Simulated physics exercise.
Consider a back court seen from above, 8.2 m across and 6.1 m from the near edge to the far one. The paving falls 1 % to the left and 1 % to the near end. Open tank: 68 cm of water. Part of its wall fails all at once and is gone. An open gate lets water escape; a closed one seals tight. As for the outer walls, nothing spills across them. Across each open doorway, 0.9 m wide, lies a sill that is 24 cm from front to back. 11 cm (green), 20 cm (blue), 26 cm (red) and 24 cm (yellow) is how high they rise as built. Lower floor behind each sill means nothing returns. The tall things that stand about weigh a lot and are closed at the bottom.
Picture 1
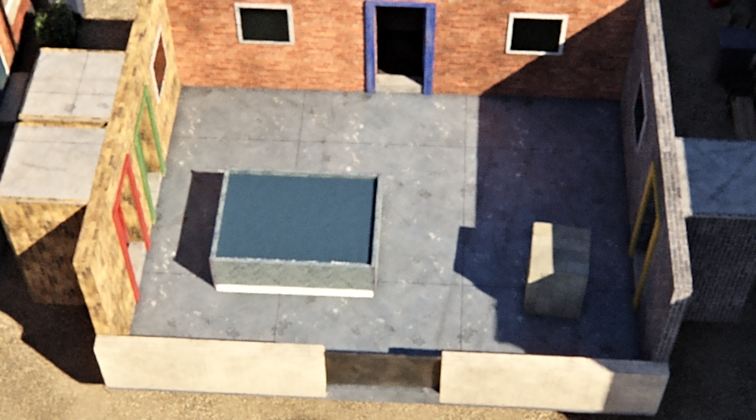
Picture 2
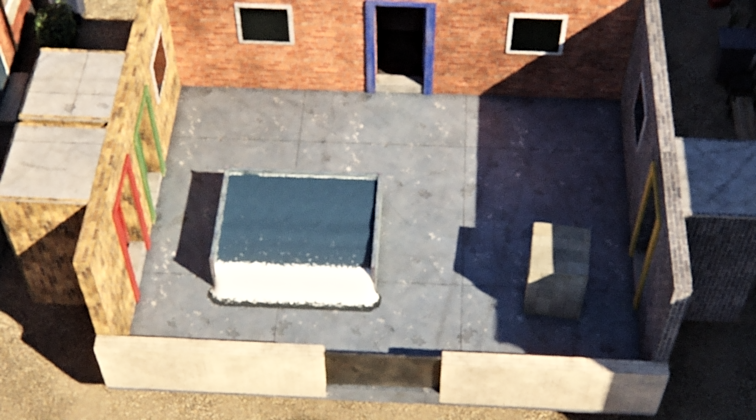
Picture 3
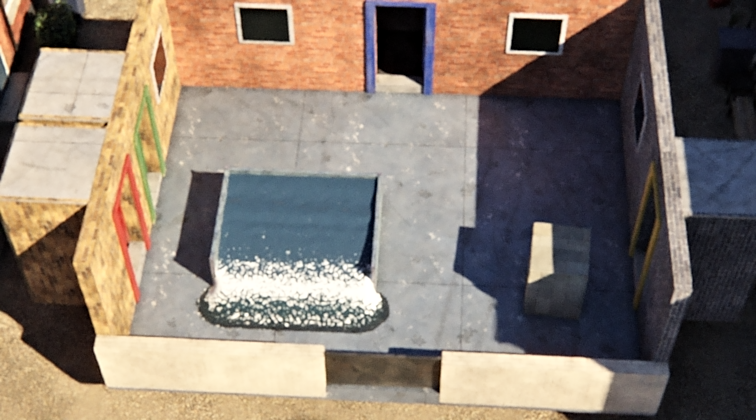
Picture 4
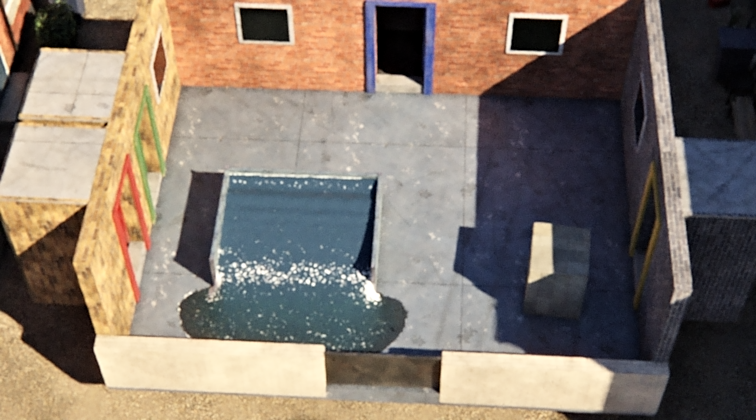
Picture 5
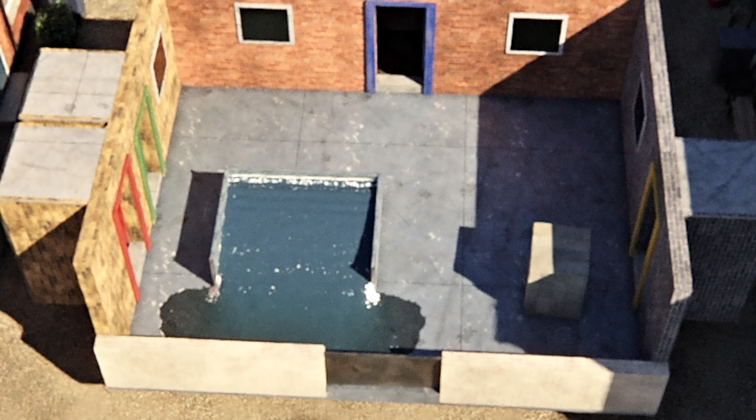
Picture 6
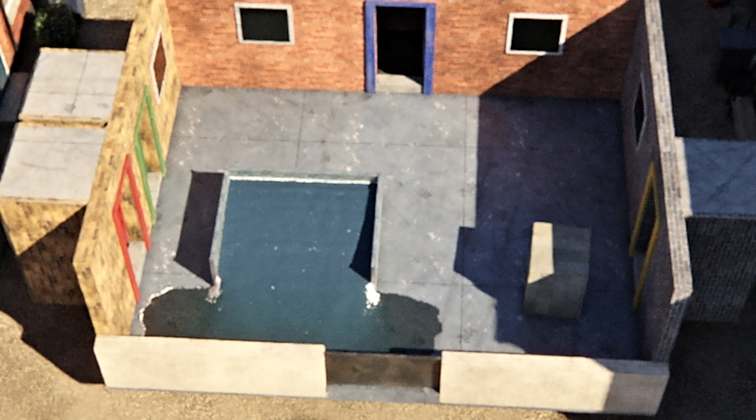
In a paved courtyard seen from above, the near wall of an open water tank gives way, and water pours out in a white, foaming rush, then spreads across the floor toward the near wall and to both sides.
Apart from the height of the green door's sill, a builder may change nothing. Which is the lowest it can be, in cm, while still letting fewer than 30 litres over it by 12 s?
No lower than about 4.5 cm.
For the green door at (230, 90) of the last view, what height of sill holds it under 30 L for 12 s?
About 18 cm.
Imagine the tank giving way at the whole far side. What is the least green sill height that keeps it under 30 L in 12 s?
You'd want it roughly 8.0 centimetres tall.
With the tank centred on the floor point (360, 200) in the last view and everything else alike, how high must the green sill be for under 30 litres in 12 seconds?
In that case about 5.5 cm.
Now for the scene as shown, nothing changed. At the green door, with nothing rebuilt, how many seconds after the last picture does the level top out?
The depth peaks at about 10.0 seconds.
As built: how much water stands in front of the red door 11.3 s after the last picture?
A ruler would read roughly 8.0 cm.
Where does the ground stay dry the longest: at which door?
The blue one.
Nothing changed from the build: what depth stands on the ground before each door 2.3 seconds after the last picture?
Lab note, cm: Green 7; blue 0; red 21; yellow 6.
Then, 0.7 s after the last picture water covers 15 % of the floor, deepest (54 cm) near (281, 373); it has not reached the green door.
Then, 2.3 s after the last picture water covers 45 % of the floor, deepest (38 cm) near (124, 366); 7 cm at the green door, 0 litres in over its 11 cm sill.
Then, 11.3 s after the last picture water covers 100 % of the floor, deepest (13 cm) near (395, 378); 9 cm at the green door, 0 litres in over its 11 cm sill.
At the green door as built, the water peaked near 10 cm, 10.1 s after the last picture.
With a sill of 4 cm, 43 litres would have come in within the 12 s; with 5.5 cm, 18 litres. So under 30 litres takes about 4.5 cm.
